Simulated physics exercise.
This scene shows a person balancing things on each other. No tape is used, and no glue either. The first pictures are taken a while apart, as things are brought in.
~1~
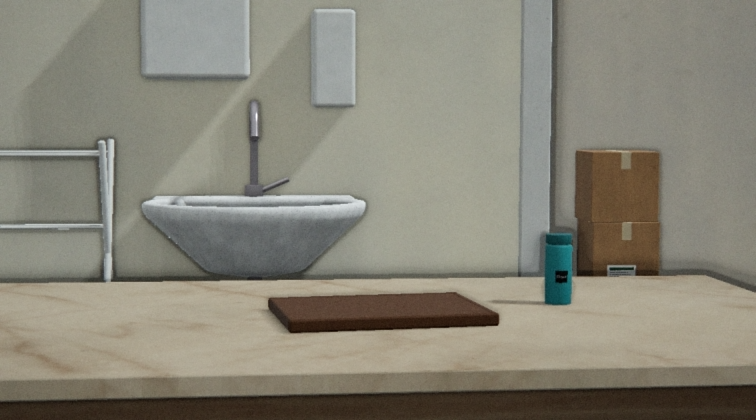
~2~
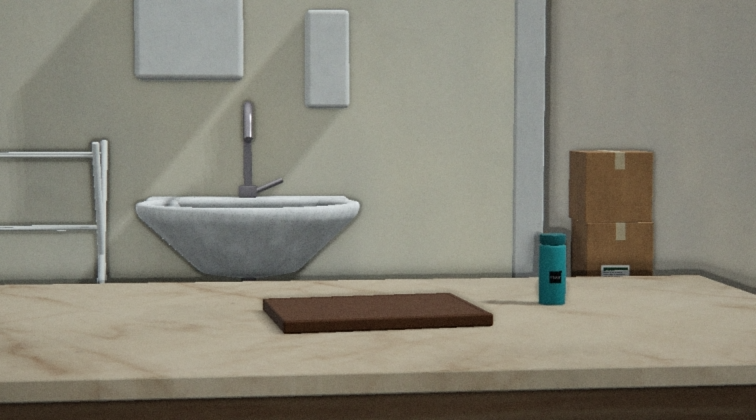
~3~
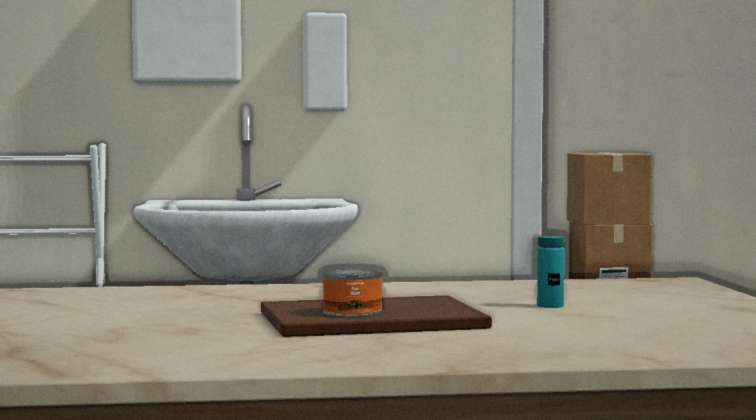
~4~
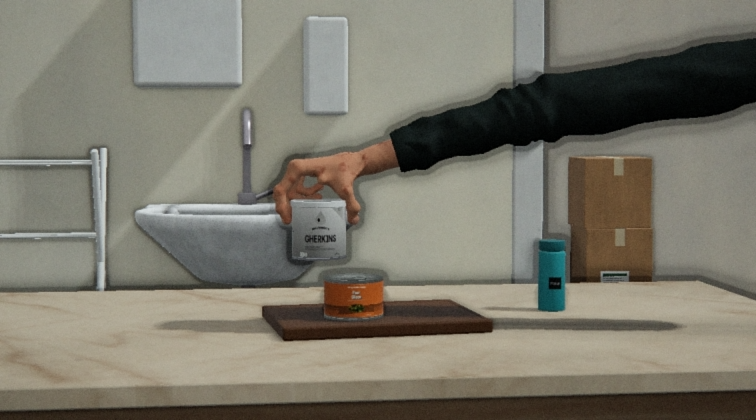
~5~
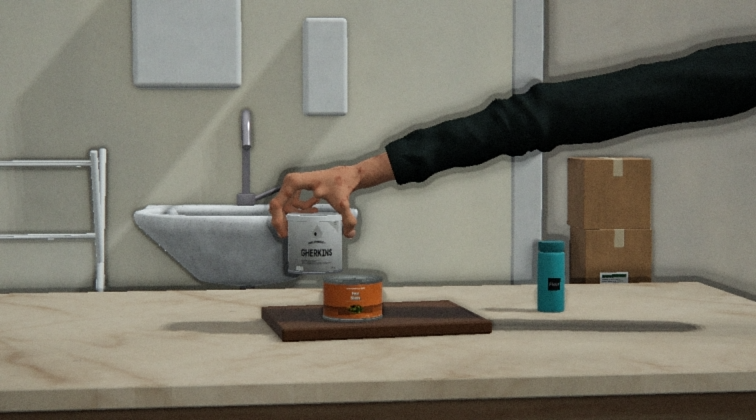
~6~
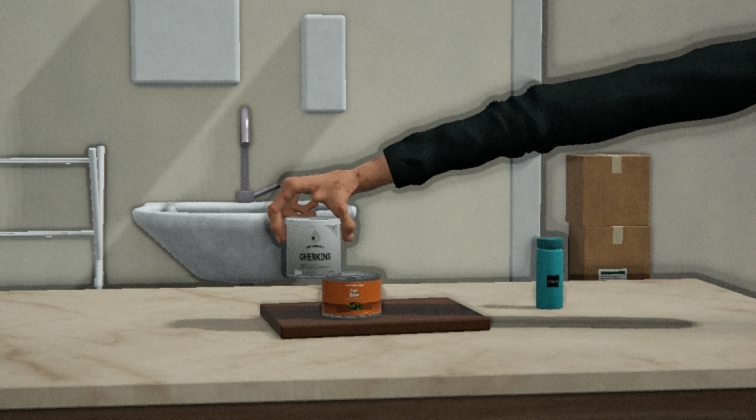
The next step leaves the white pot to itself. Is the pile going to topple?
Yes. Basically the pile is insecure.
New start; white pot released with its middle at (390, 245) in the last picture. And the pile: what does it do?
Then it loses its balance.
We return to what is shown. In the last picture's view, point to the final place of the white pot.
Near (191, 303).
Then, 0.40 s after the last picture, white pot now fallen.
Then, 0.50 s after the last picture, things are still on the move.
Then, 1.70 s after the last picture, nothing new.
At rest, fallen, white pot; the other 3 in place. Seen from the same camera at the end, white pot near (191, 303). The pile gives way.
